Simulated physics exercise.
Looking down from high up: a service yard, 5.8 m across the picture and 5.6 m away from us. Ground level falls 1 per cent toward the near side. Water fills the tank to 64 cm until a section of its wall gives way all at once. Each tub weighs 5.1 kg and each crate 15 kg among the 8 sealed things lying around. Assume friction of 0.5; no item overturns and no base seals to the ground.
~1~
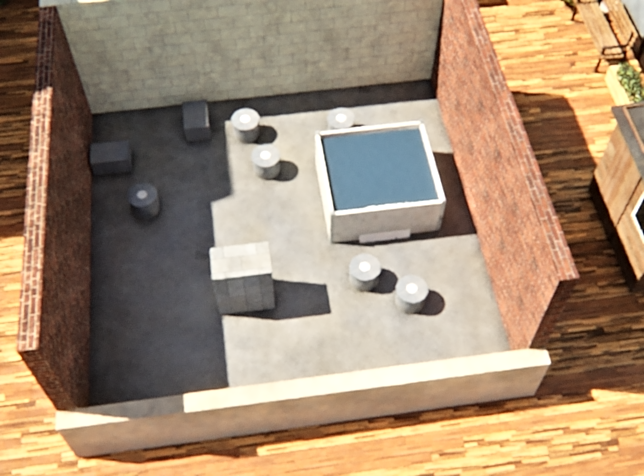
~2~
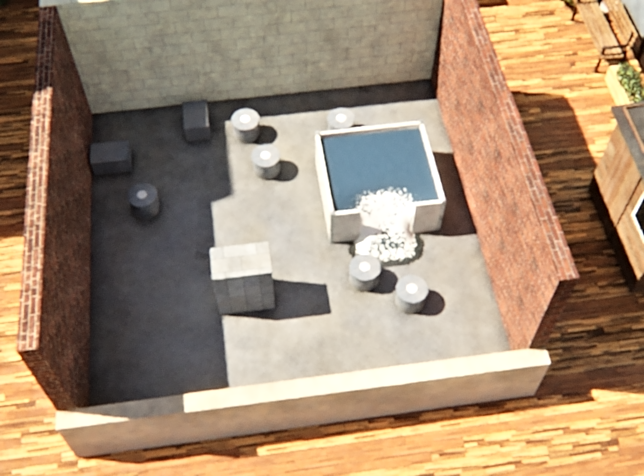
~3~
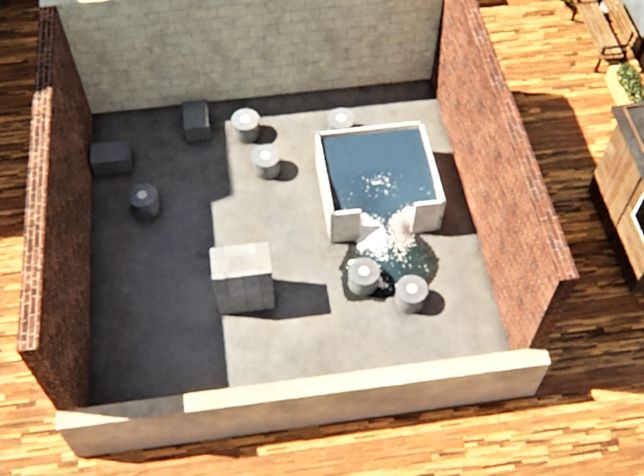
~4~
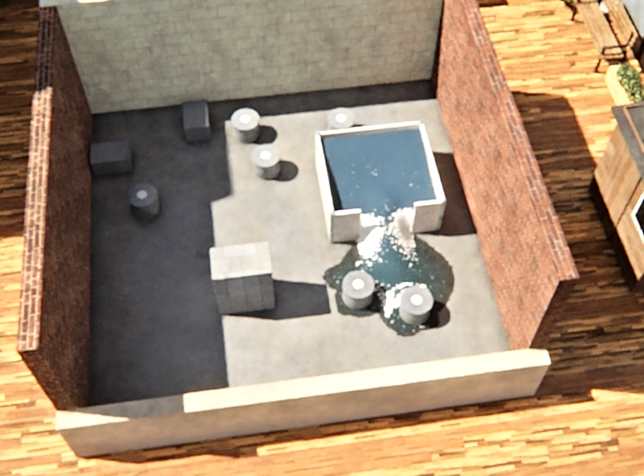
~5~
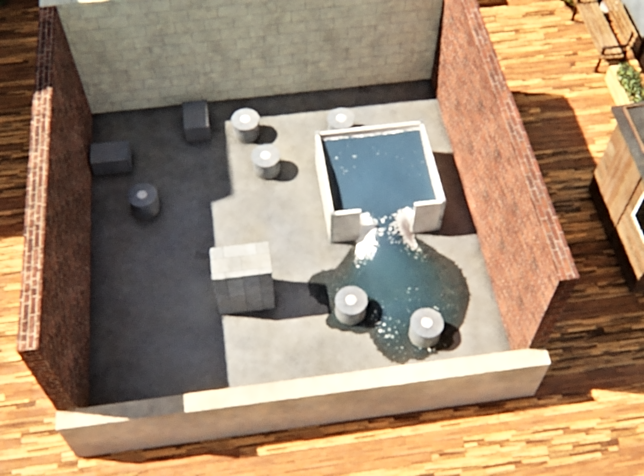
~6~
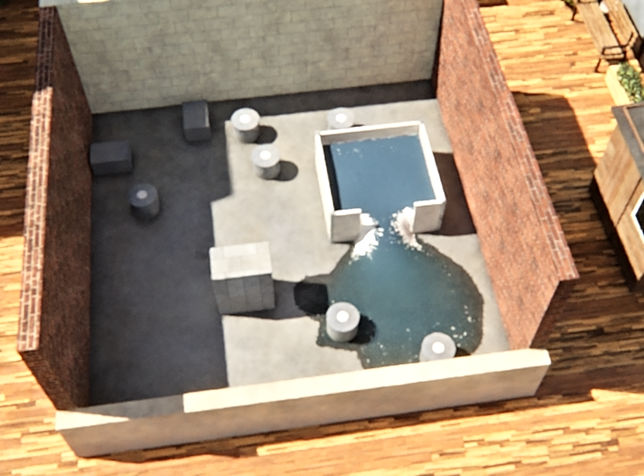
A walled service yard with a pale concrete floor, half in shadow, is seen from high above by a still camera, with brick walls on the left and right and wooden planking outside. Grey tubs and blocks stand around a square white tank of blue water right of centre. Water bursts through the tank's near wall, spreads in a dark, widening pool, and pushes the two nearest tubs forward and apart.
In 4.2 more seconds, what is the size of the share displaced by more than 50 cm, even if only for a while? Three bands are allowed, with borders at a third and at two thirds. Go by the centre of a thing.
The proportion is going to stay beneath one third.
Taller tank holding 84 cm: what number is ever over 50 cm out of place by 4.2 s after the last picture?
With that change, 2 of them.
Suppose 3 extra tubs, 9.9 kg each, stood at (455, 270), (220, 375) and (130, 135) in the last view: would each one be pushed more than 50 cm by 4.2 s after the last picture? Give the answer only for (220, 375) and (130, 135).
In the order asked they come out beyond the limit, inside the limit.
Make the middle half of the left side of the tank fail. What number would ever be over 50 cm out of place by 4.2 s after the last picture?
That gives 4 of them.
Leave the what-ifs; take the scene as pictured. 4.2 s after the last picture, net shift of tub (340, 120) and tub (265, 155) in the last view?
The first ends 0 centimetres from its start and the second 0 centimetres.
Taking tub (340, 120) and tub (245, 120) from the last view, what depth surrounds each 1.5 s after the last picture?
Around 0 cm and 0 cm.
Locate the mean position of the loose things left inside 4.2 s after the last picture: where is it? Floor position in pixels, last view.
Mean position: Approximately (236, 183).
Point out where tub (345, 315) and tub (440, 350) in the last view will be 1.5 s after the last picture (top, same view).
Roughly (188, 366), then roughly (488, 335).
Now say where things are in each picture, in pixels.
A tub at (412, 288), on the bottom; a tub at (365, 267), on the bottom; water covers 2.4 m2; 0 of 8 have shifted, in the first frame.
A tub at (412, 288) rests on the ground; a tub at (365, 267), on the bottom; water covers 2.9 m2; 0 of 8 have shifted, in the second frame.
A tub at (412, 289) rests on the ground; a tub at (364, 271), on the bottom, 7 cm from its start; water covers 3.5 m2; 1 of 8 have shifted, in the third frame.
A tub at (417, 300), on the bottom, 20 cm from its start; a tub at (358, 284), on the bottom, 32 cm from its start; 4.1 m2 under water; 2 of 8 have shifted, in the fourth frame.
A tub at (427, 323) rests on the ground, 58 cm from its start; a tub at (351, 300), on the bottom, 59 cm from its start; 5.3 m2 under water; 2 of 8 have shifted, in the fifth frame.
A tub at (439, 348), on the bottom, 98 cm from its start; a tub at (343, 317) rests on the ground, 88 cm from its start; 6.6 m2 under water; 2 of 8 have shifted, in the sixth frame.
Then, 0.4 s after the last picture 2 of 8 are over 50 cm from their spots; 1 afloat.
Then, 1.5 s after the last picture 2 of 8 are over 50 cm from their spots; 1 afloat.
Then, 2.8 s after the last picture 2 of 8 are over 50 cm from their spots; 1 afloat.
Then, 4.2 s after the last picture 2 of 8 are over 50 cm from their spots, and 2 have been at some point; 1 afloat.
